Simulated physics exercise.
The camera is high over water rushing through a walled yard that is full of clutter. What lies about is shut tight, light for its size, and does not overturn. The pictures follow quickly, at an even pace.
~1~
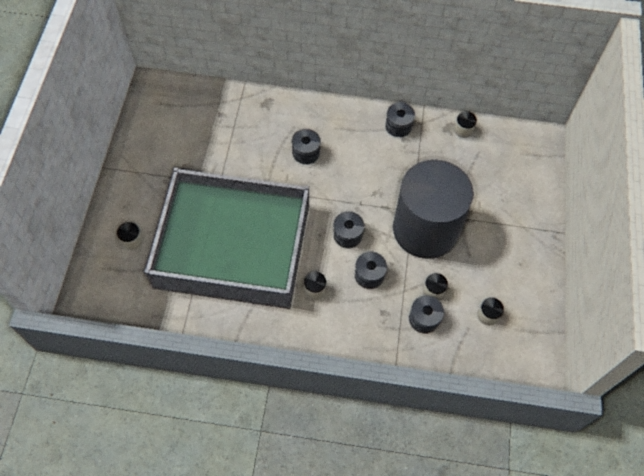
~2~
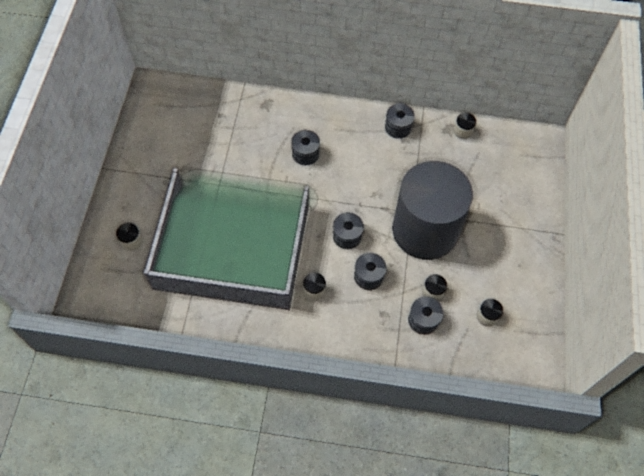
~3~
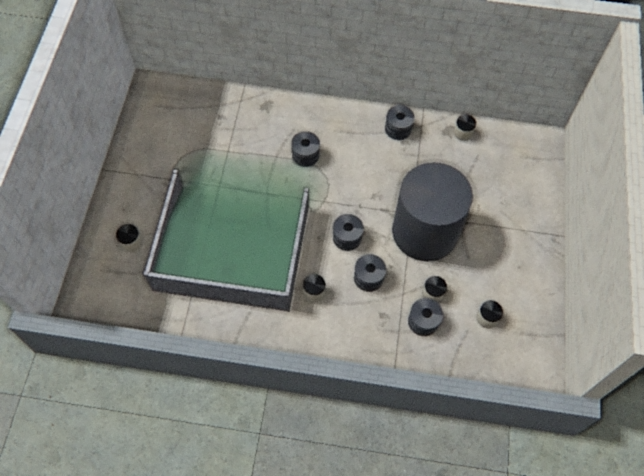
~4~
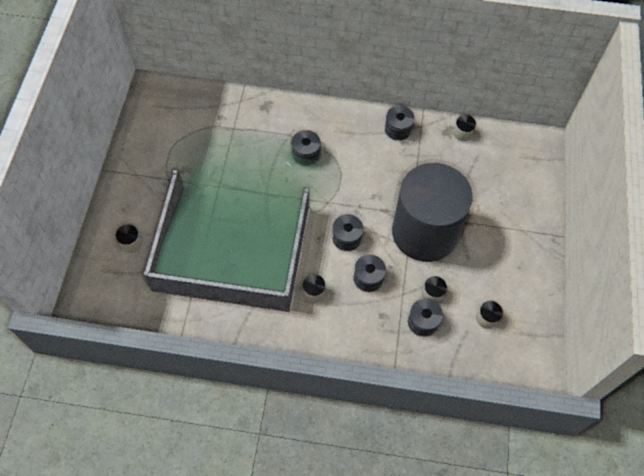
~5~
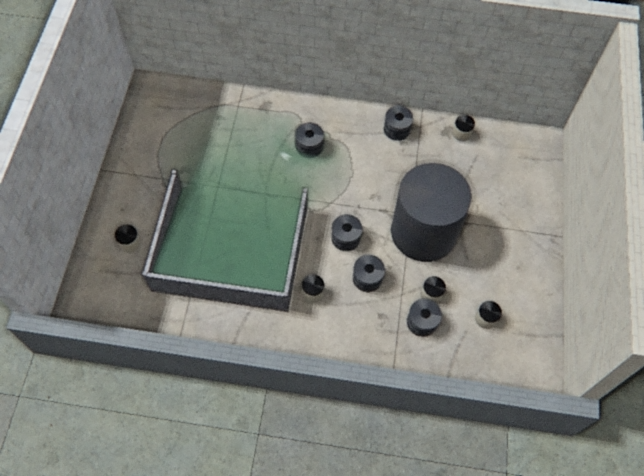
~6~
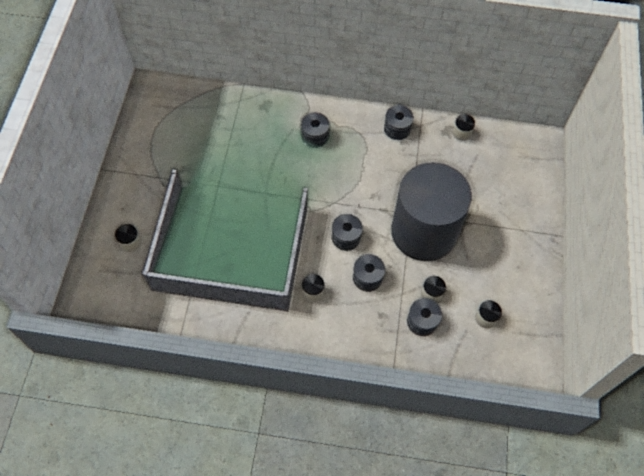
Green water sits level in a walled tank inside a yard cluttered with dark cylinders and balls, then spills out across the pale floor once the tank's far wall is gone. The thin sheet spreads toward the back wall and around the nearest small cylinder, which shifts slightly back and right while the others stay put.
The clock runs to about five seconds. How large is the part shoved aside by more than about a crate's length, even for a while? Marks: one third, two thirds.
It is from one to two thirds.
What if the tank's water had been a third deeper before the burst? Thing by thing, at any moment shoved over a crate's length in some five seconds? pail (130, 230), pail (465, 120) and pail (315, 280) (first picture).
One after the other: That far or more, moved that far, short of that.
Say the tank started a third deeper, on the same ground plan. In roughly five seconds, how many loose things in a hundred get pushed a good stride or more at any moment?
Roughly 40 per cent.
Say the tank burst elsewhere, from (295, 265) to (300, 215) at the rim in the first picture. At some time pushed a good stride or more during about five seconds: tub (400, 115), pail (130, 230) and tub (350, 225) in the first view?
As listed: Never so far, never so far, yes.
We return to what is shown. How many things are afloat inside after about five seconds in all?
That makes 4.
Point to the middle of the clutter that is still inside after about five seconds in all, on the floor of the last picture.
At about (413, 278).
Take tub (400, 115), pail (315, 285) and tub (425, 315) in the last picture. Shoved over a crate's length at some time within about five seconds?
In that order: Pushed that far, less than that, under that.
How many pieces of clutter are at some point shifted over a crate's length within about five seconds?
I count 4.
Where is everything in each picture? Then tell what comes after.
A tub at (306, 141), on the bottom; a pail at (493, 308) rests on the ground; 0 of 10 have shifted, in the first picture.
A tub at (305, 142) rests on the ground; a pail at (492, 309) rests on the ground; 0 of 10 have shifted, in the second picture.
A tub at (305, 143) rests on the ground; a pail at (492, 311) rests on the ground; 0 of 10 have shifted, in the third picture.
A tub at (306, 142) rests on the ground, close to its start; a pail at (492, 311) rests on the ground; 0 of 10 have shifted, in the fourth picture.
A tub at (309, 134), on the bottom, close to its start; a pail at (490, 311), on the bottom; 1 of 10 have shifted, in the fifth picture.
A tub at (315, 124) rests on the ground, a stride from its start; a pail at (491, 311) rests on the ground; 1 of 10 have shifted, in the sixth picture.
A moment on, 1 of 10 are well off their spots; 0 afloat.
Next, 1 of 10 are well off their spots; 1 afloat.
Later, 3 of 10 are well off their spots; 0 afloat.
In the end, 4 of 10 are well off their spots, and 4 have been at some point; 4 afloat.
